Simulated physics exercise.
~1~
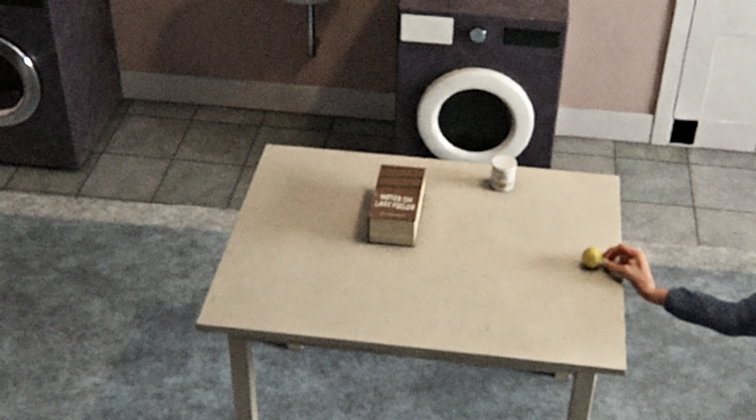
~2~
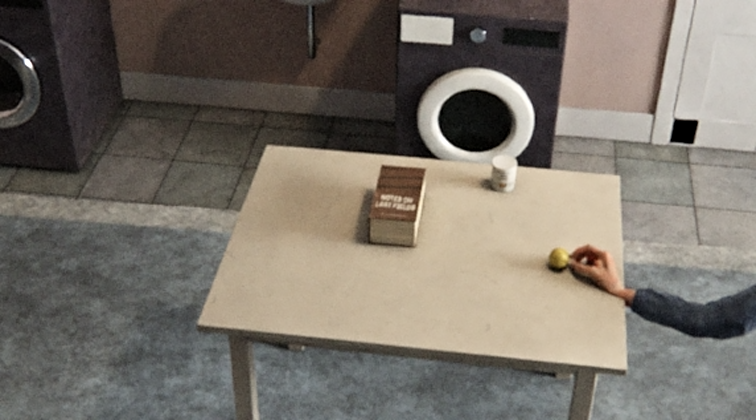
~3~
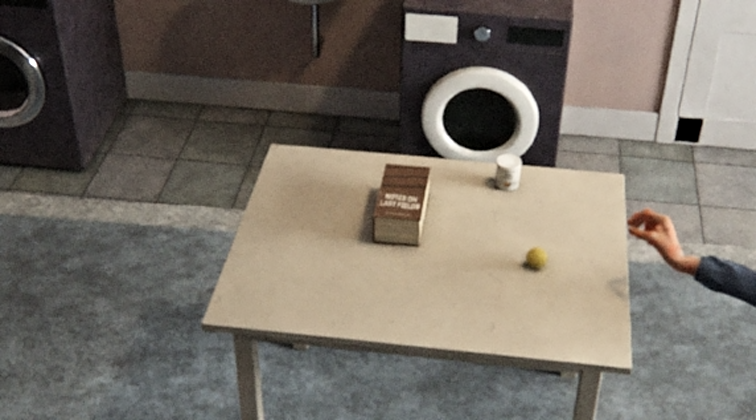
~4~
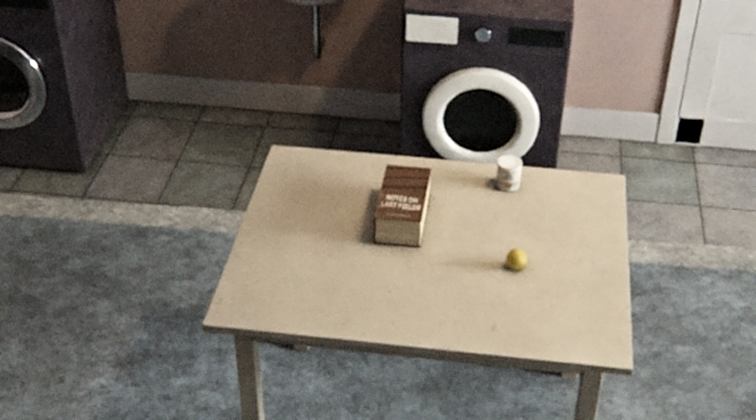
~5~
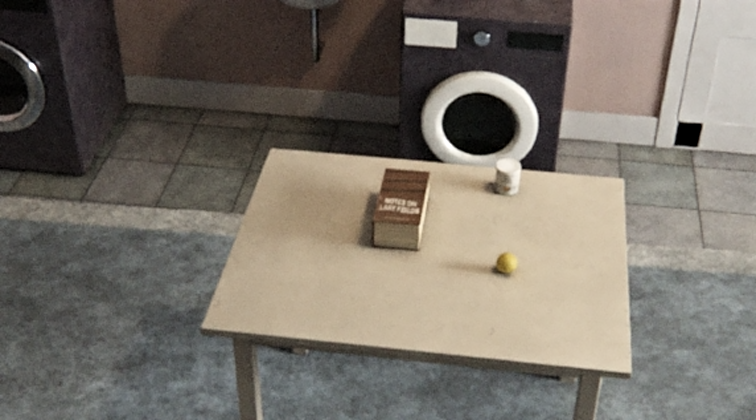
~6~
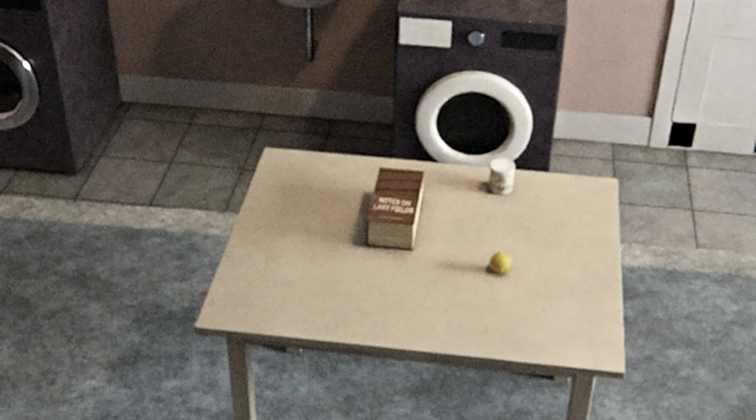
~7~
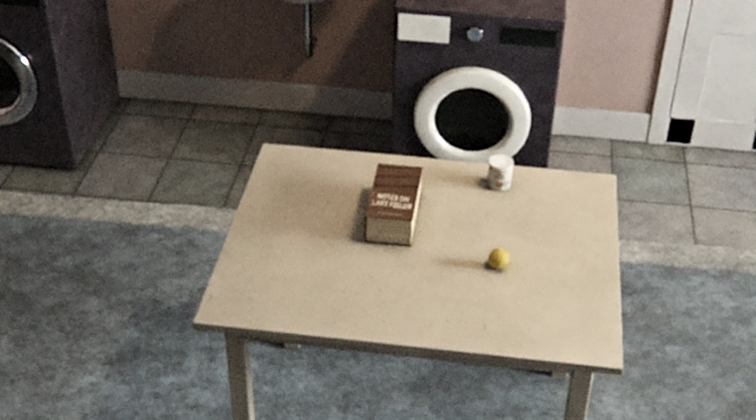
A yellow lemon, pushed left by a hand, rolls free and stops on the table.
